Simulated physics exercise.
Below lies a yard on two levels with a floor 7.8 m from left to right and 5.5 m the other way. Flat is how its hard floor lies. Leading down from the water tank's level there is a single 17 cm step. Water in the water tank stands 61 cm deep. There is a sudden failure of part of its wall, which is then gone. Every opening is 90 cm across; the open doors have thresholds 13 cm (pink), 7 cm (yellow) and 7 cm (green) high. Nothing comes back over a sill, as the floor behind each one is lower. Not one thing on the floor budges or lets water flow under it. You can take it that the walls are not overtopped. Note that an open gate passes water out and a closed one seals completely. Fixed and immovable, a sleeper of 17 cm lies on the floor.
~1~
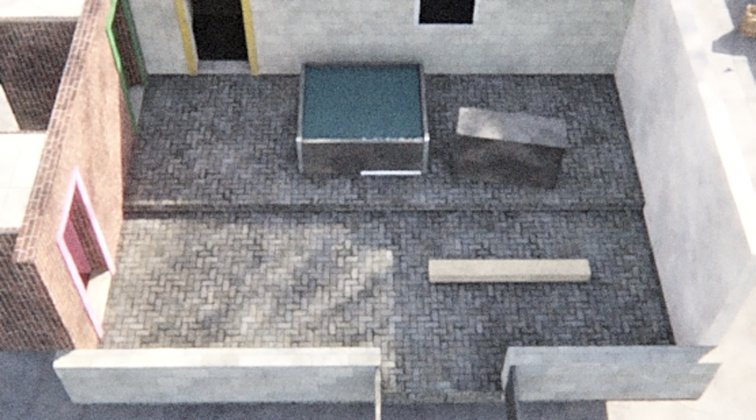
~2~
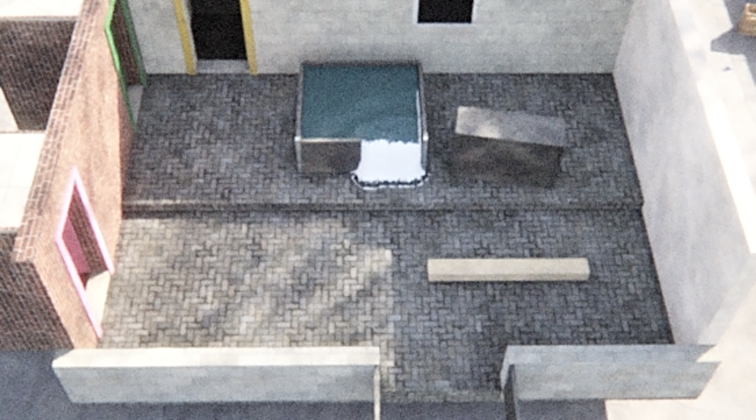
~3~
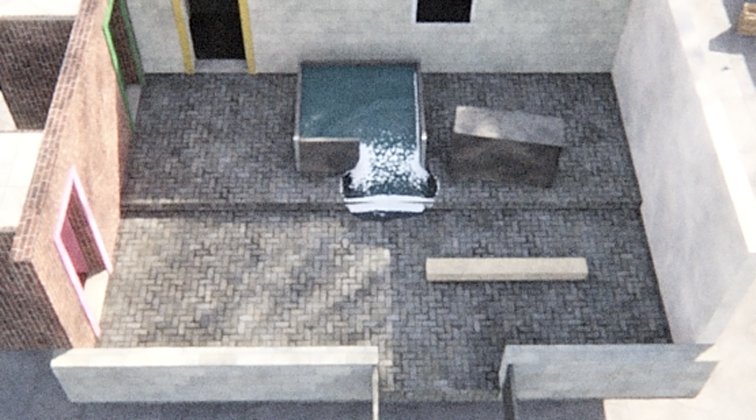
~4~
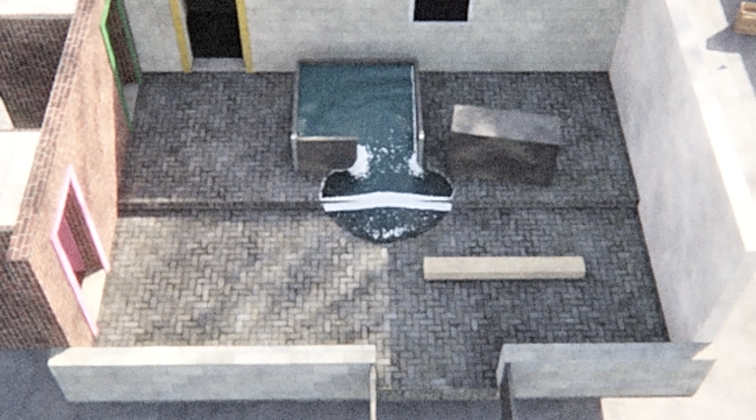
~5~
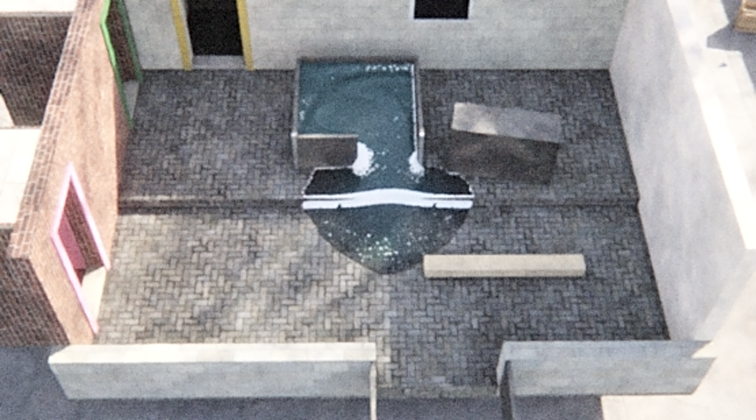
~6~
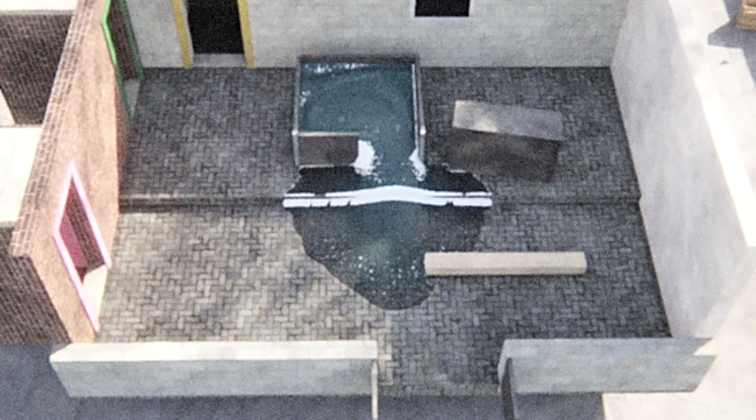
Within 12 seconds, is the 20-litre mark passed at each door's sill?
Within that time: Pink door - mark not passed; yellow door - mark not passed; green door - mark not passed.
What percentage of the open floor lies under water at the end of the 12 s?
55 %.
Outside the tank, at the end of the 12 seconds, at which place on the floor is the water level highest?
Location: Approx. (89, 371).
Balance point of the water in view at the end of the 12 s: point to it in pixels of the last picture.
Balance point at about (351, 256).
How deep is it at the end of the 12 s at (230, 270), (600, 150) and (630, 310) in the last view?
Roughly 4, 0, 3 cm.
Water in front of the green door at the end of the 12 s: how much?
I'd put it at around 0.0 cm deep.
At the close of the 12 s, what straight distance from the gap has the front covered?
It's close to 5.2 metres.
A moment later water covers 25 % of the floor and is deepest (32 cm) near (399, 170); pink door not reached, yellow door not reached, green door not reached.
Soon after water covers 35 % of the floor and is deepest (23 cm) near (399, 170); pink door not reached, yellow door not reached, green door not reached.
Next water covers 40 % of the floor and is deepest (18 cm) near (399, 170); pink door 5 cm at the sill, 0 L in, yellow door not reached, green door not reached.
Later on water covers 55 % of the floor and is deepest (10 cm) near (440, 255); pink door 6 cm at the sill, 0 L in, yellow door not reached, green door not reached.
At the end water covers 55 % of the floor and is deepest (10 cm) near (89, 371); pink door 8 cm at the sill, 0 L in, yellow door not reached, green door not reached.
